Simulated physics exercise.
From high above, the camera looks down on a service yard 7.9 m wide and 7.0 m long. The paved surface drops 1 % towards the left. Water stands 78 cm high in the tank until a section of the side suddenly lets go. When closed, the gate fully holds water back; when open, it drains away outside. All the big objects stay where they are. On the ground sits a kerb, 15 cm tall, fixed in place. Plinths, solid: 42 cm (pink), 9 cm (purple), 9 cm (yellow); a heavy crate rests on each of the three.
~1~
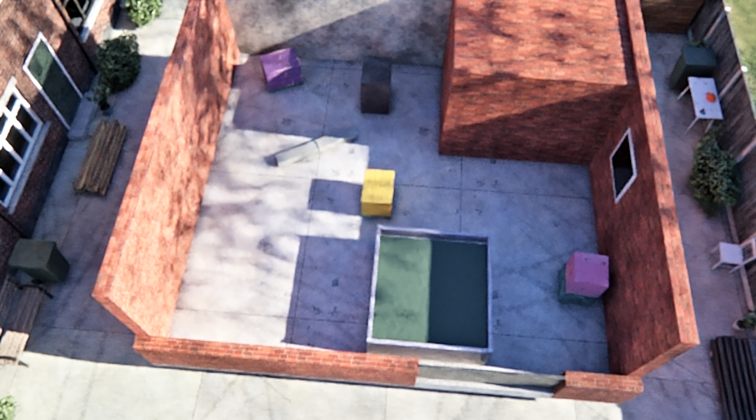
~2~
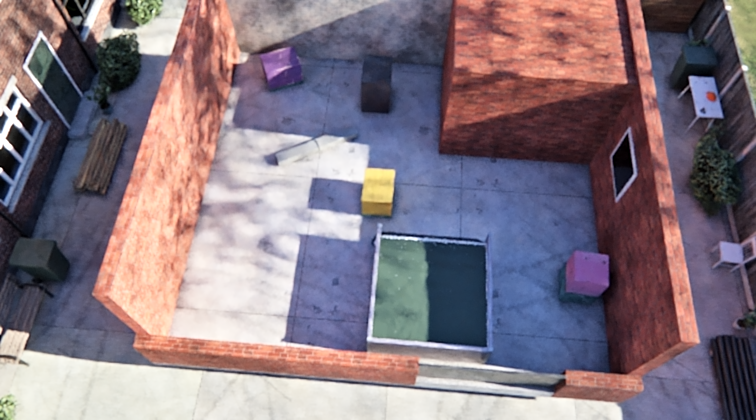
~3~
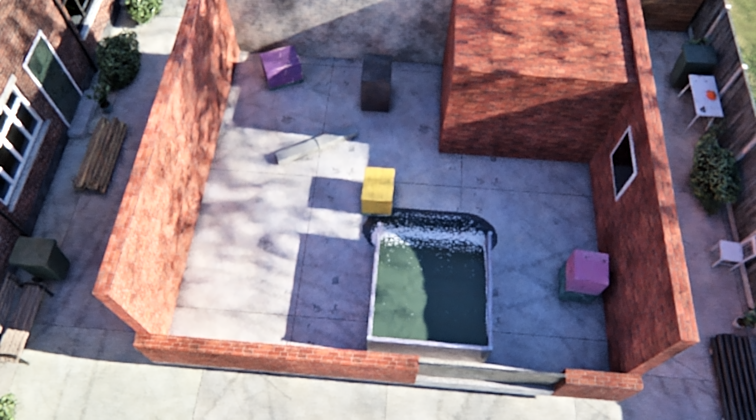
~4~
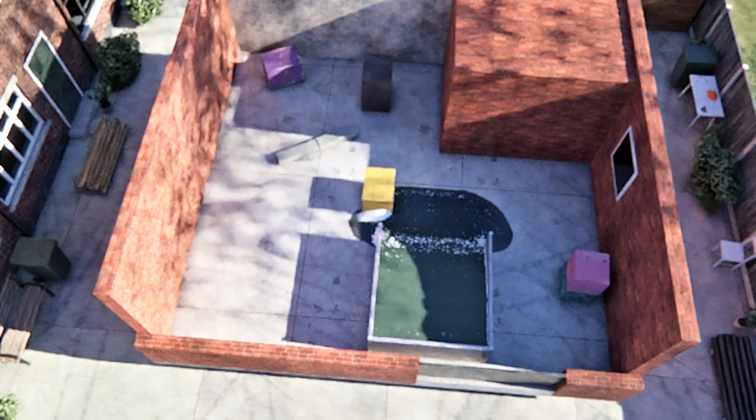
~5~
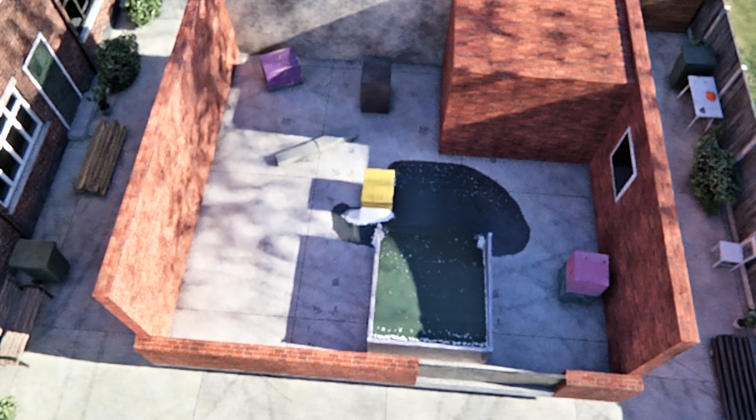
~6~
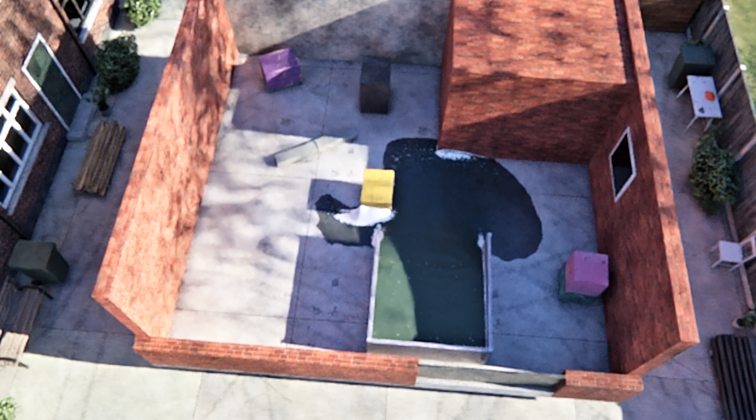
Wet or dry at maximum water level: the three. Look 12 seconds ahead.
Pink crate dry; purple crate wet; yellow crate wet.
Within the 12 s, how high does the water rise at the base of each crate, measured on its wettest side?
Pink 29 cm, purple 22 cm, yellow 45 cm at the peak.
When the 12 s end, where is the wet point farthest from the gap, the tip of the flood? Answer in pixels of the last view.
Around pixel (238, 59).
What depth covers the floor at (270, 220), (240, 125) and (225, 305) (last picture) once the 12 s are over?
Depth readings in turn - 9, 8, 10 cm.
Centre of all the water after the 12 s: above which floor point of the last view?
It lies at roughly (358, 223) in pixels.
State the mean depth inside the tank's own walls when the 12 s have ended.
Some 7 cm.
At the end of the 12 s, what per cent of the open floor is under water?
Wet share: About 100 %.
A moment later water covers 35 % of the floor and is deepest (47 cm) near (444, 163); pink plinth not reached, purple plinth not reached, yellow plinth reached.
Soon after water covers 55 % of the floor and is deepest (44 cm) near (582, 165); pink plinth not reached, purple plinth not reached, yellow plinth reached.
Next water covers 70 % of the floor and is deepest (34 cm) near (389, 105); pink plinth reached, purple plinth reached, yellow plinth reached.
Later on water covers 95 % of the floor and is deepest (16 cm) near (499, 374); pink plinth reached, purple plinth reached, yellow plinth reached.
At the end water covers 100 % of the floor and is deepest (14 cm) near (370, 219); highest at the pink plinth 29 cm, highest at the purple plinth 22 cm, highest at the yellow plinth 45 cm.
